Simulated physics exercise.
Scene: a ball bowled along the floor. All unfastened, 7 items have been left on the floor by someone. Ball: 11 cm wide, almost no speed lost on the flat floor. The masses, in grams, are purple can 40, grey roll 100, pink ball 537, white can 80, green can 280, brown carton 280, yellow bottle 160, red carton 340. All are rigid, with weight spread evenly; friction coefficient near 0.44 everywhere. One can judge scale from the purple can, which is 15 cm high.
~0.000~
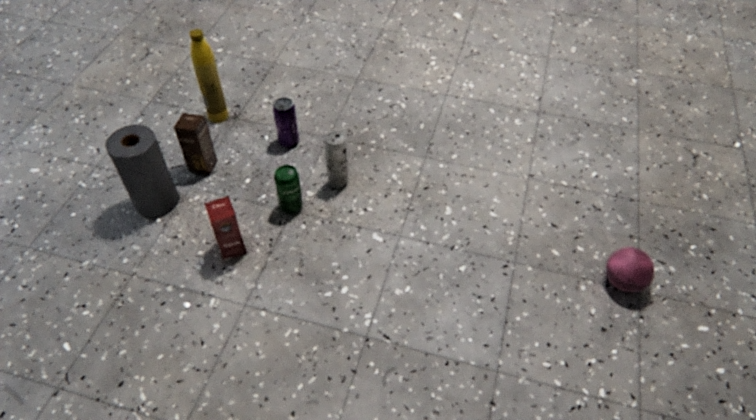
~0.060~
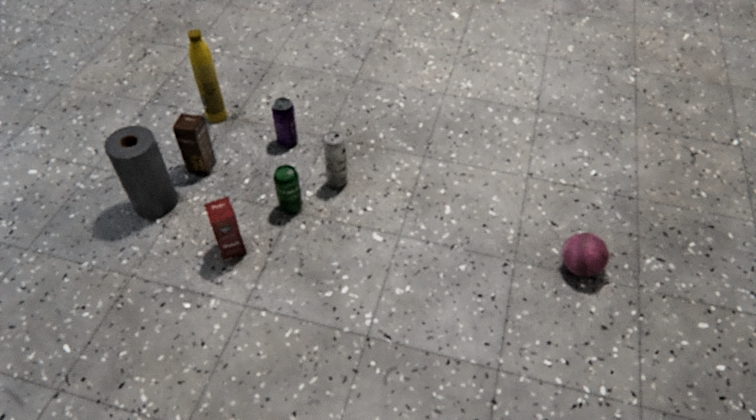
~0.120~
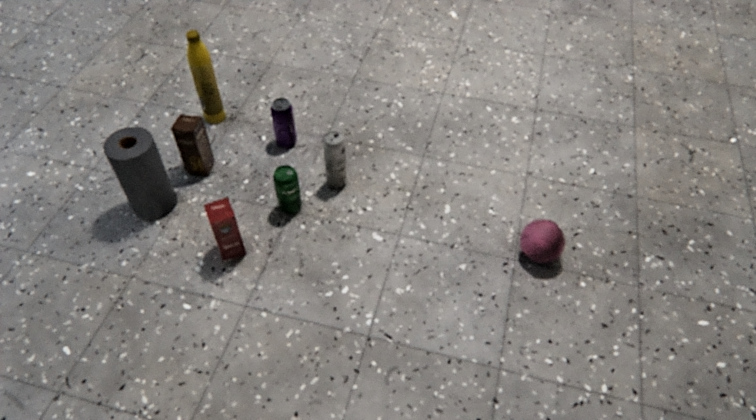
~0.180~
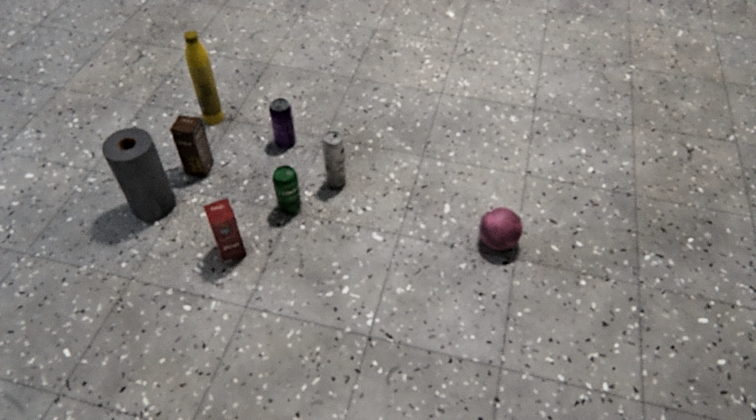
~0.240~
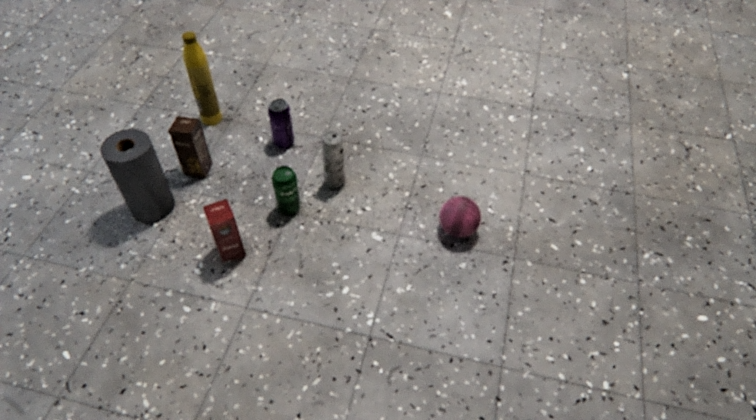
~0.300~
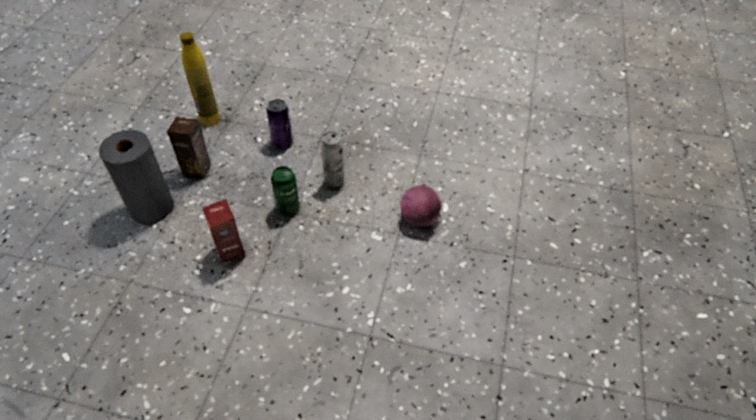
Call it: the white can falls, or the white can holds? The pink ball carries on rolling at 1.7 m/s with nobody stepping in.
It falls.
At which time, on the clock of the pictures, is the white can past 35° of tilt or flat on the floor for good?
Around 0.7 seconds.
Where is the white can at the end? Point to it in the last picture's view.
It settles at around (312, 108).
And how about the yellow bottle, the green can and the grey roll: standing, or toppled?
Outcome noted - the yellow bottle ends up fallen, the green can ends up fallen, the grey roll survives without falling.
After 0.70 s, 108 cm rolled; pink ball near (233, 149); white can 45° off upright near (291, 114); green can 49° off upright; purple can 30° off upright.
After 1.10 s, 142 cm rolled; pink ball near (154, 99); white can on its side near (299, 113); green can on its side; purple can on its side.
After 1.90 s, pink ball near (32, 28); white can on its side near (309, 109); yellow bottle on its side; green can on its side.
After 2.90 s, white can on its side near (312, 108); yellow bottle on its side; green can on its side.
In the end (3.5 s), toppled on the floor, purple can, white can, green can, brown carton and yellow bottle; the other 2 under 8 cm from the start. At the end, from the last picture's camera, white can near (312, 108).
